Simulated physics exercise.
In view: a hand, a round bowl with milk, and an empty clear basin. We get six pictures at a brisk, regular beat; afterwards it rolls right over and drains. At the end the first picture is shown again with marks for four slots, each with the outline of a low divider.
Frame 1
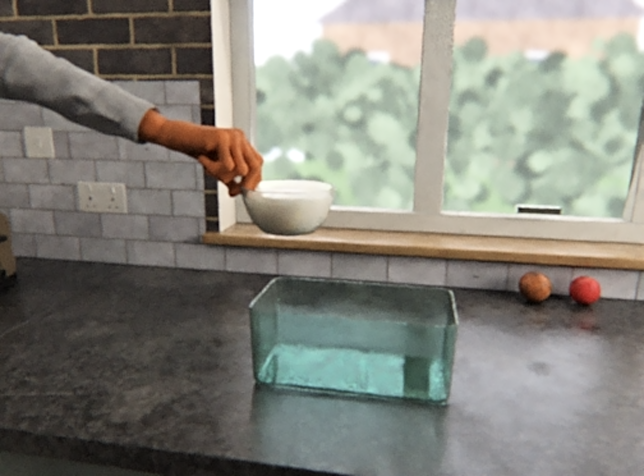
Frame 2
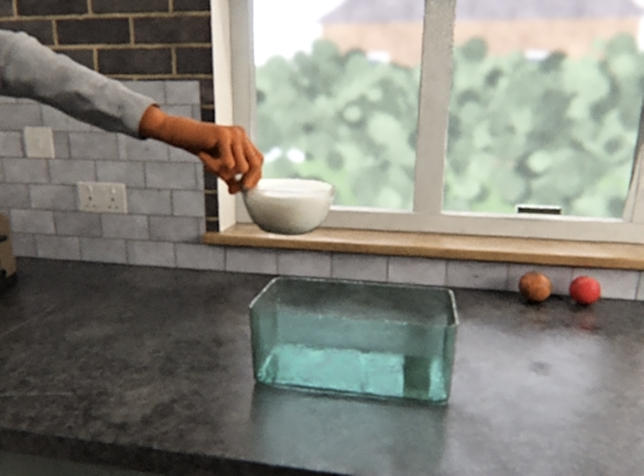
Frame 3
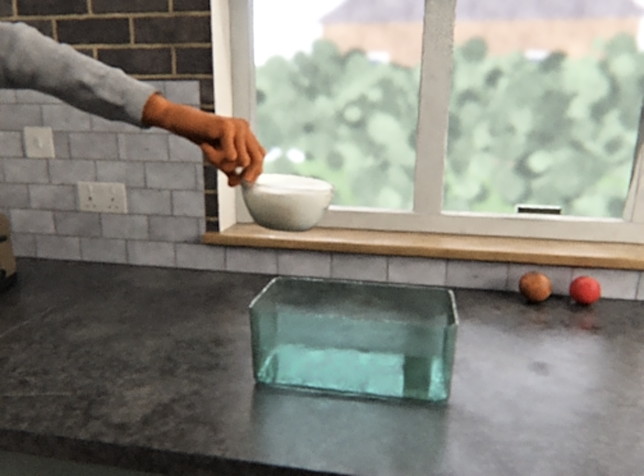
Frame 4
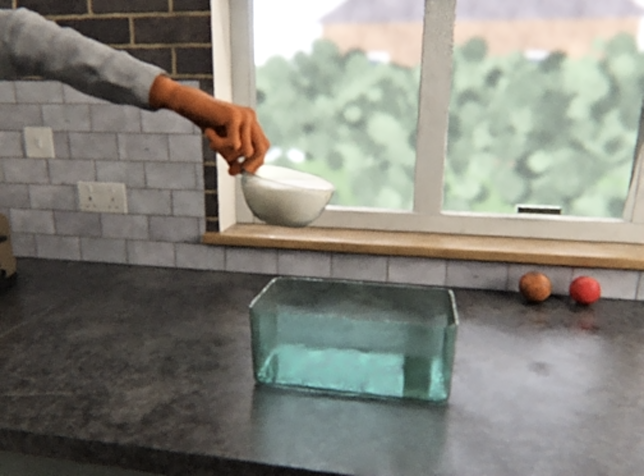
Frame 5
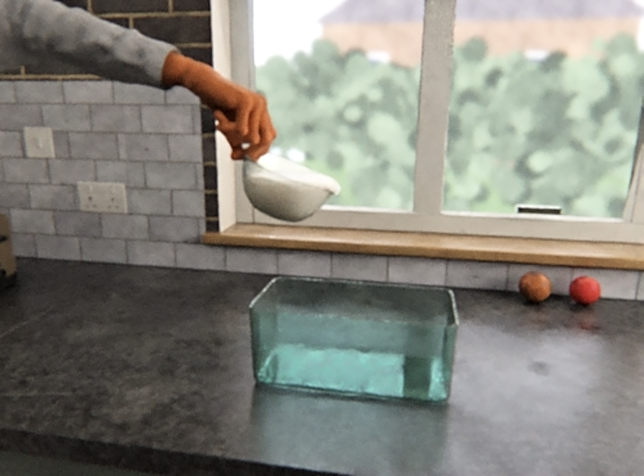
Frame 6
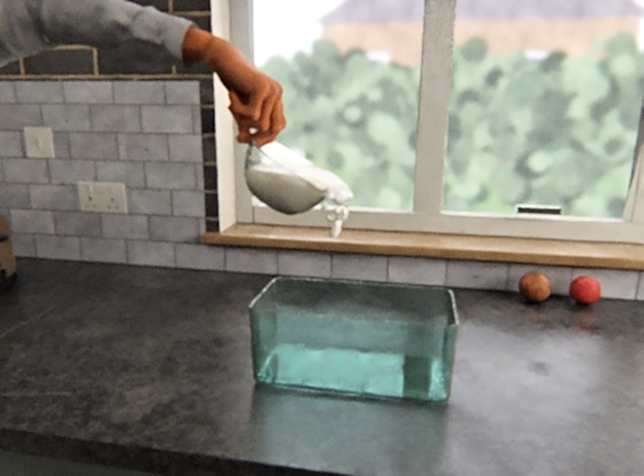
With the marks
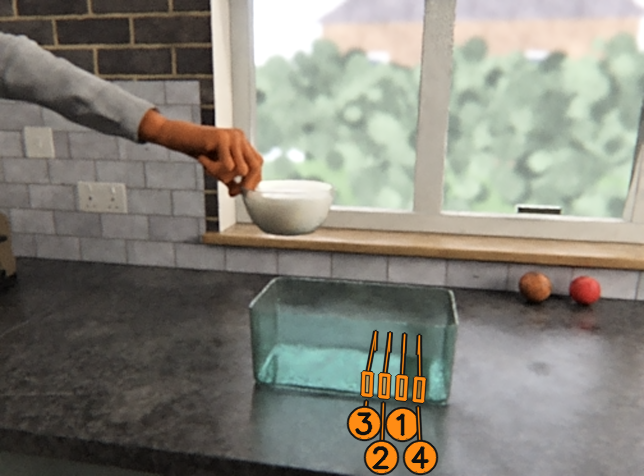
Kitchen counter by a window, a hand tilting a round bowl rightward above a clear basin, white milk starting over its lip.
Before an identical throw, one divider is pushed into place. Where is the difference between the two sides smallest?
1 works best here.
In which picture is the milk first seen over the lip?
Picture 5.
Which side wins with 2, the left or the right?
The right one.
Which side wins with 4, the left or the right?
More ends on the left.
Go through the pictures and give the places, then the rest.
Upright, lip at (333, 187); basin from (254, 381) to (449, 402); nothing has left yet, in the first frame.
Upright, lip at (333, 187); nothing has left yet, in the second frame.
Tipped about 6°, lip at (333, 187); nothing has left yet, in the third frame.
Tipped about 12°, lip at (333, 187); nothing has left yet, in the fourth frame.
Tipped about 21°, lip at (333, 187); milk is over the lip, down to (333, 187), in the fifth frame.
Tipped about 32°, lip at (333, 187); milk is over the lip, down to (335, 234), in the sixth frame.
In orange, 1 at (400, 405); 2 at (383, 403); 3 at (366, 401); 4 at (418, 407).
With 1, about 50 % ends left of the wall and 48 % right of it.
With 2, about 25 % ends left of the wall and 74 % right of it.
With 3, about 14 % ends left of the wall and 85 % right of it.
With 4, about 77 % ends left of the wall and 21 % right of it.
